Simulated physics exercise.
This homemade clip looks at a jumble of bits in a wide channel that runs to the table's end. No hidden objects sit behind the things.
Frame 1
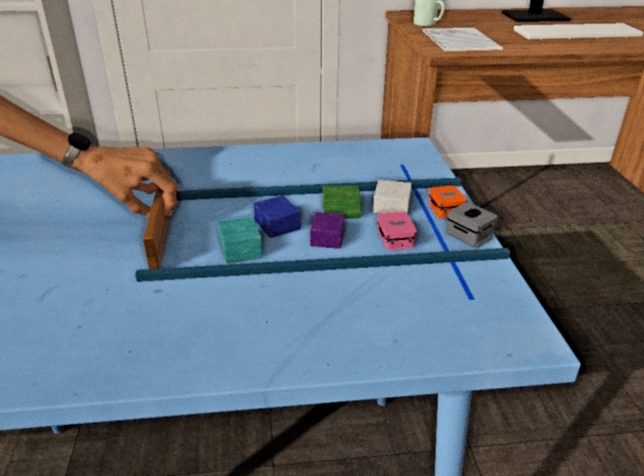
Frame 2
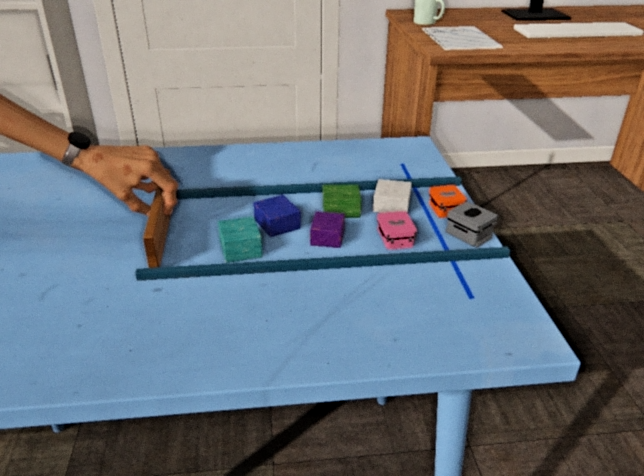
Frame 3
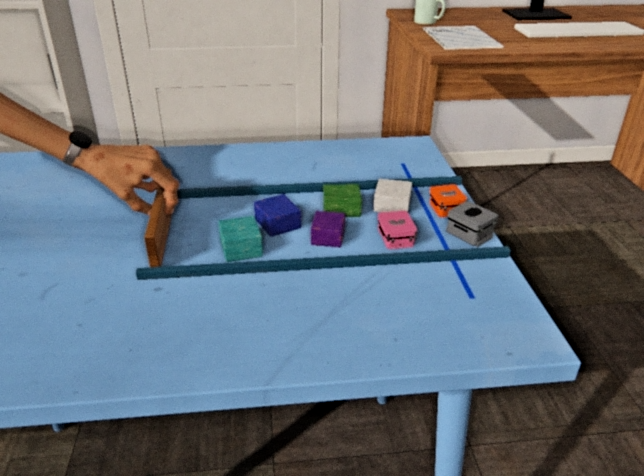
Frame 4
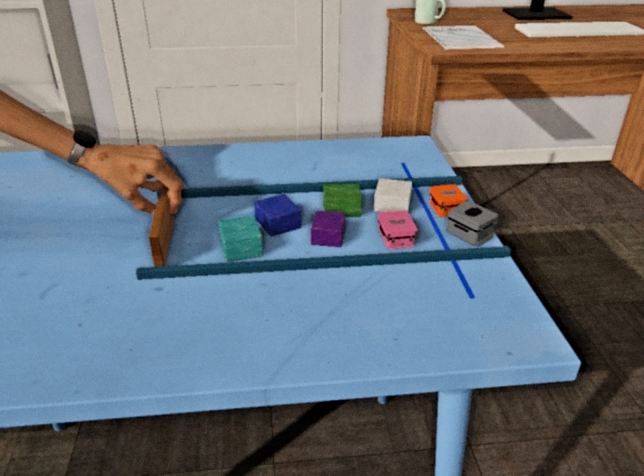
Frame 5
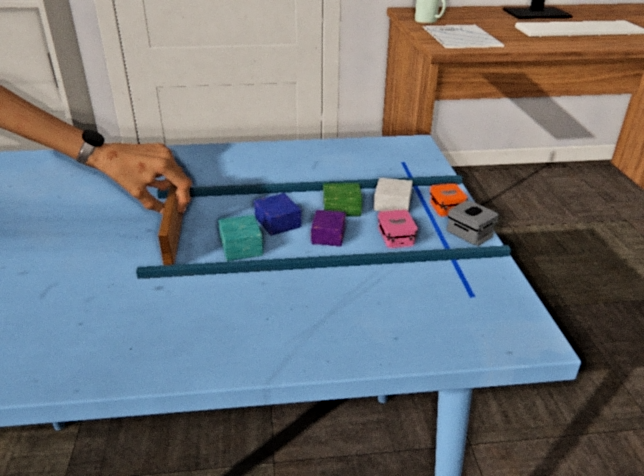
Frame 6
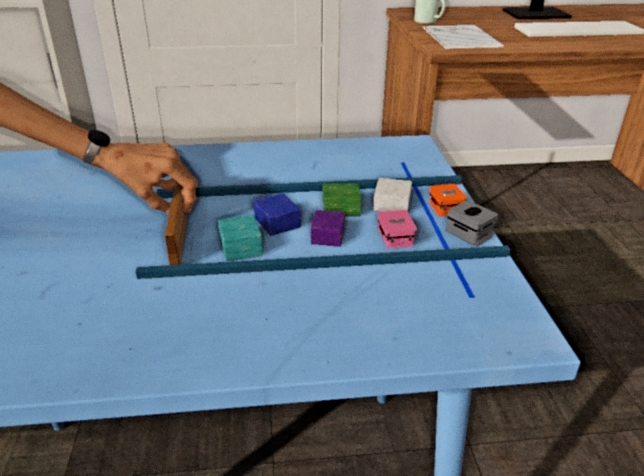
We see a hand holding a small brown board upright in a channel on a blue table, then sliding it slightly right toward colored blocks and cases, which stay still near and beyond a blue tape line.
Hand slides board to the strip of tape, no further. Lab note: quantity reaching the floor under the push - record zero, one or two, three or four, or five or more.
Spilled: More than two, under five.
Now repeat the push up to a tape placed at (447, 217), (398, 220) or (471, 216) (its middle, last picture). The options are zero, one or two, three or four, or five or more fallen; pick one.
In turn: Five or over, just one or two, five or more.
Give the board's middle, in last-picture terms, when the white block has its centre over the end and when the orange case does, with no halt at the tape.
Approx. (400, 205) for the first, approx. (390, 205) for the second.
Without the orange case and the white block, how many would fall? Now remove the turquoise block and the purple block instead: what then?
First try: 2 fallen; other try: 2.
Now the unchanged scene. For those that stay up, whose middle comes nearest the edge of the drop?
Purple block.
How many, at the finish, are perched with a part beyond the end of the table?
2.
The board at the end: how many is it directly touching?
The answer is 2.
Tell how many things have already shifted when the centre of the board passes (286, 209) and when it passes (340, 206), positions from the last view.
Moved so far: 3, later 7.
A little later, none off yet; grey case at rest near (471, 223); orange case at rest near (447, 201); white block at rest near (393, 196).
Next, none off yet; grey case at rest near (471, 223); orange case at rest near (447, 201); white block shifted a little near (408, 193).
Later still, none off yet; grey case tilted well over near (519, 239); orange case tilted a little near (483, 202); white block shifted well along near (464, 187).
When it is over, the number that fall off is three or four; down, pink case, white block, orange case and grey case.
